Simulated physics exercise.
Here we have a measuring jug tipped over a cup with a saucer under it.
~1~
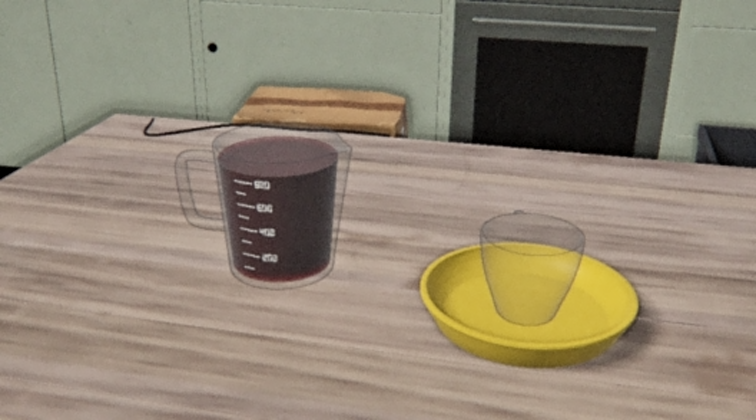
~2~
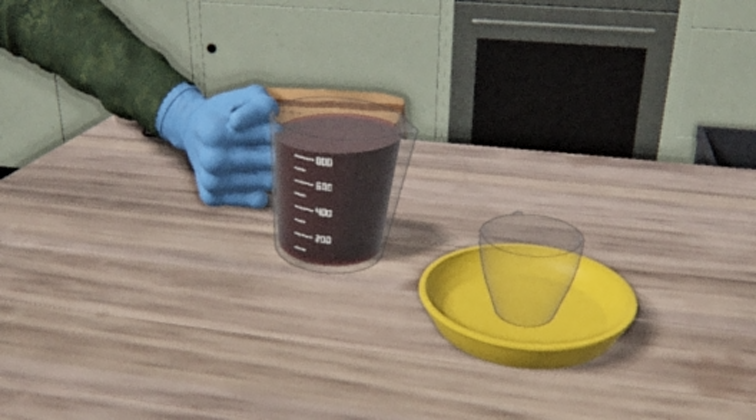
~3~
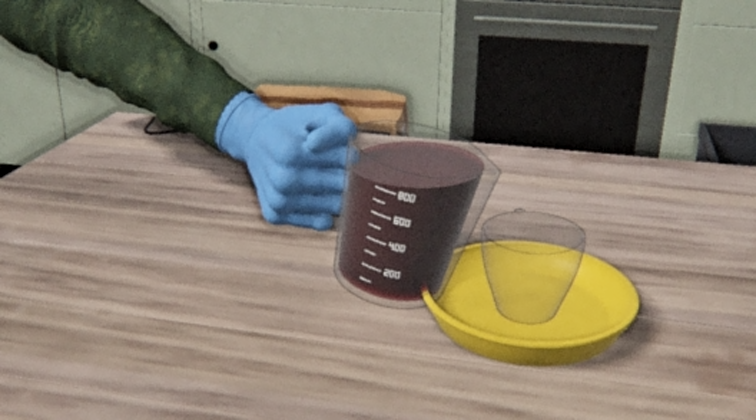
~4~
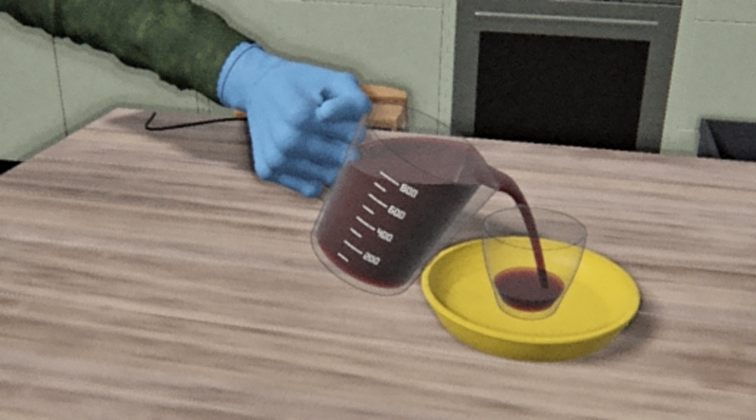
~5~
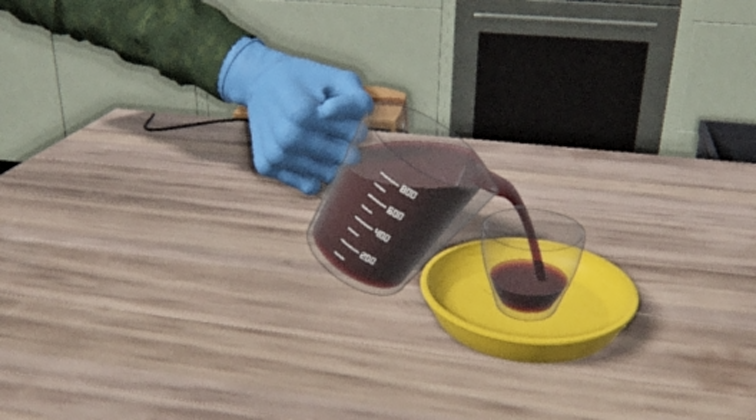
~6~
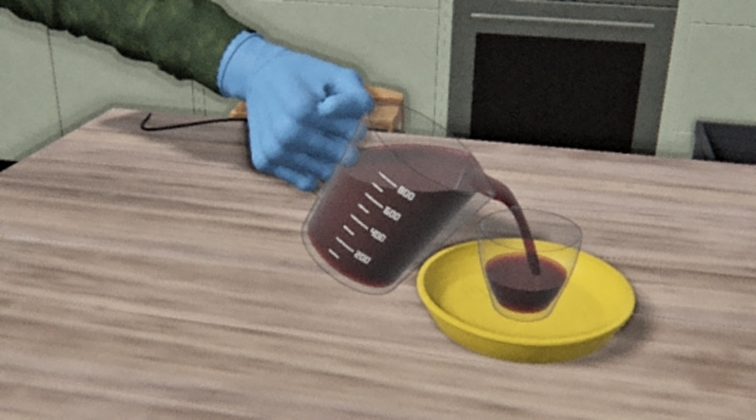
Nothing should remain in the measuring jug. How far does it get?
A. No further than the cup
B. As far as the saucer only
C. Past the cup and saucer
(C) Past the cup and saucer.
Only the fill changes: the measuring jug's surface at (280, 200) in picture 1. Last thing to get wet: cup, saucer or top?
Result: Overflow into saucer only.
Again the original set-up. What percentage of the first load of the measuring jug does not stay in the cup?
Estimate: Close to 70 percent.
Shortly, the cup is full to the brim; the saucer is wet, with room to spare.
Then, the cup is full to the brim; the saucer is nearly full.
At the finish, the cup is full to the brim; the saucer is full and running over.
